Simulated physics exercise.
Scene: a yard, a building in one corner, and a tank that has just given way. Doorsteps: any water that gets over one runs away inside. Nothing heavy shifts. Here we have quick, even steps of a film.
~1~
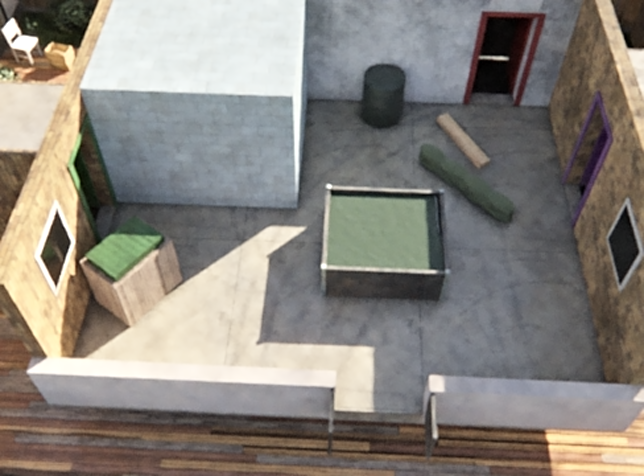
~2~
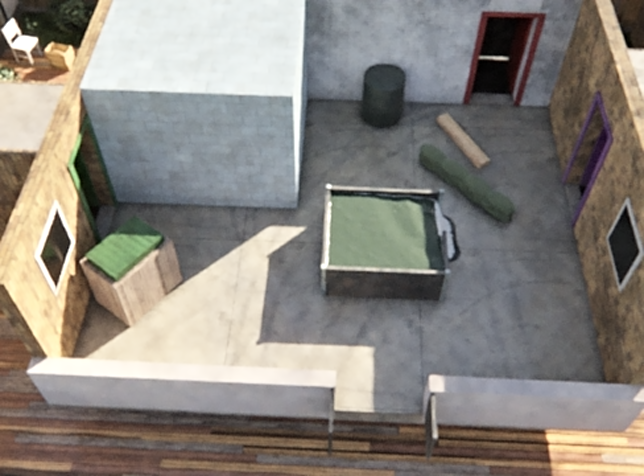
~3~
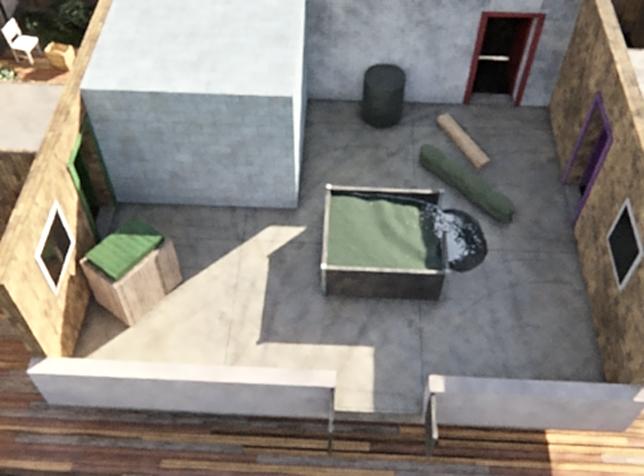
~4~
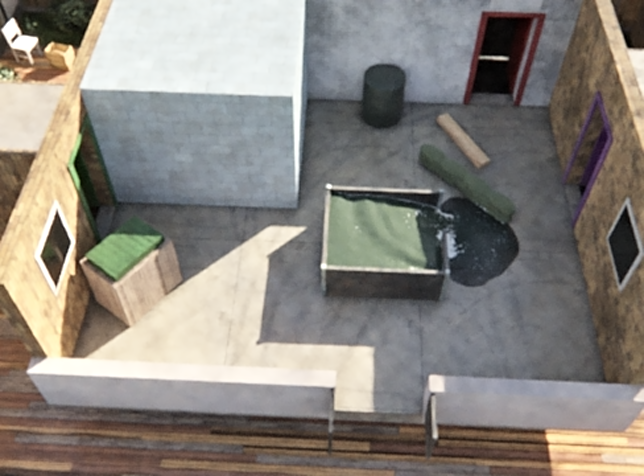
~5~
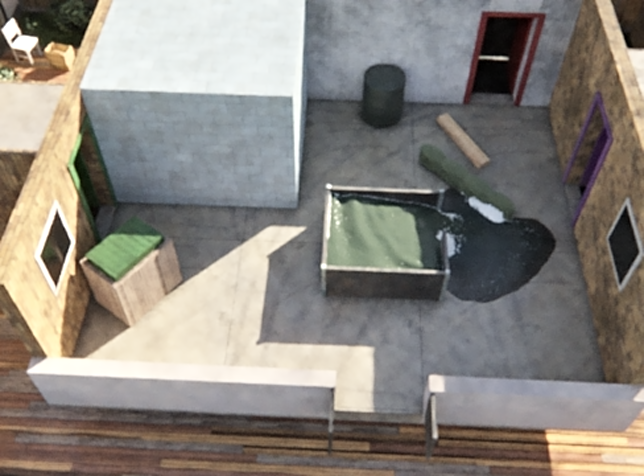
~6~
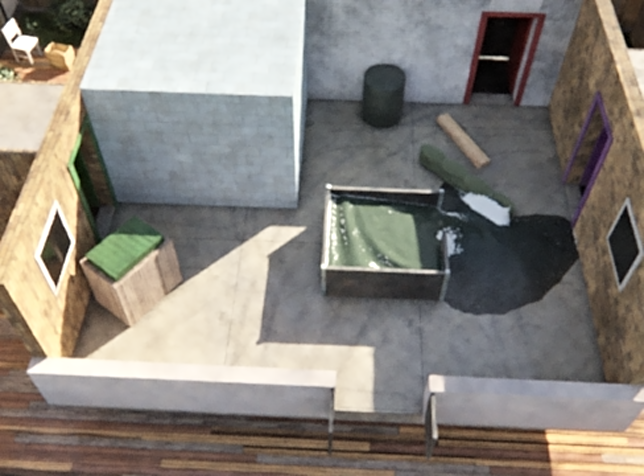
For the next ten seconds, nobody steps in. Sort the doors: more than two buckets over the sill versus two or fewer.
Sorted by door: Red door - two or fewer; purple door - more than two; green door - two or fewer.
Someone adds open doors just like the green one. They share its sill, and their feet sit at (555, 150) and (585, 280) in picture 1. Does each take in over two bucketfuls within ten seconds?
Taking them in the order asked, one ends up below, the other ends up above.
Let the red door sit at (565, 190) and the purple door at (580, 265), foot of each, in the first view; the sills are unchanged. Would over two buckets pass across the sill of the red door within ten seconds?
Looks like the red one never reaches the limit.
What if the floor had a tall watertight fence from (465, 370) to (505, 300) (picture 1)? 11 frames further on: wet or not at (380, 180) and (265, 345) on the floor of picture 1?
First spot submerged, second spot parched.
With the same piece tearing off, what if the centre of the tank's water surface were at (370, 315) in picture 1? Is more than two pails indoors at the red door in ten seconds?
Honestly, the red door crosses the line.
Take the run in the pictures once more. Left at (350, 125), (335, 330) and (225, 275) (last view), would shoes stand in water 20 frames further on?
First spot soaked, second not wet, third not wet.
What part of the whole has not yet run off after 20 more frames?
Around 98 parts in a hundred.
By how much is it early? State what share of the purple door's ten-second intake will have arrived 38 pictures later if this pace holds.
Some 100 per cent.
A moment on, water covers 15 % of the floor; the red door not reached, the purple door under two buckets in, the green door not reached.
Next, water covers 25 % of the floor; the red door not reached, the purple door under two buckets in, the green door not reached.
Then, water covers 45 % of the floor; the red door wet at the sill, nothing in, the purple door over two buckets in, the green door not reached.
Later, water covers 75 % of the floor; the red door wet at the sill, nothing in, the purple door over two buckets in, the green door not reached.
In the end, water covers 95 % of the floor; the red door wet at the sill, nothing in, the purple door over two buckets in, the green door wet at the sill, nothing in.
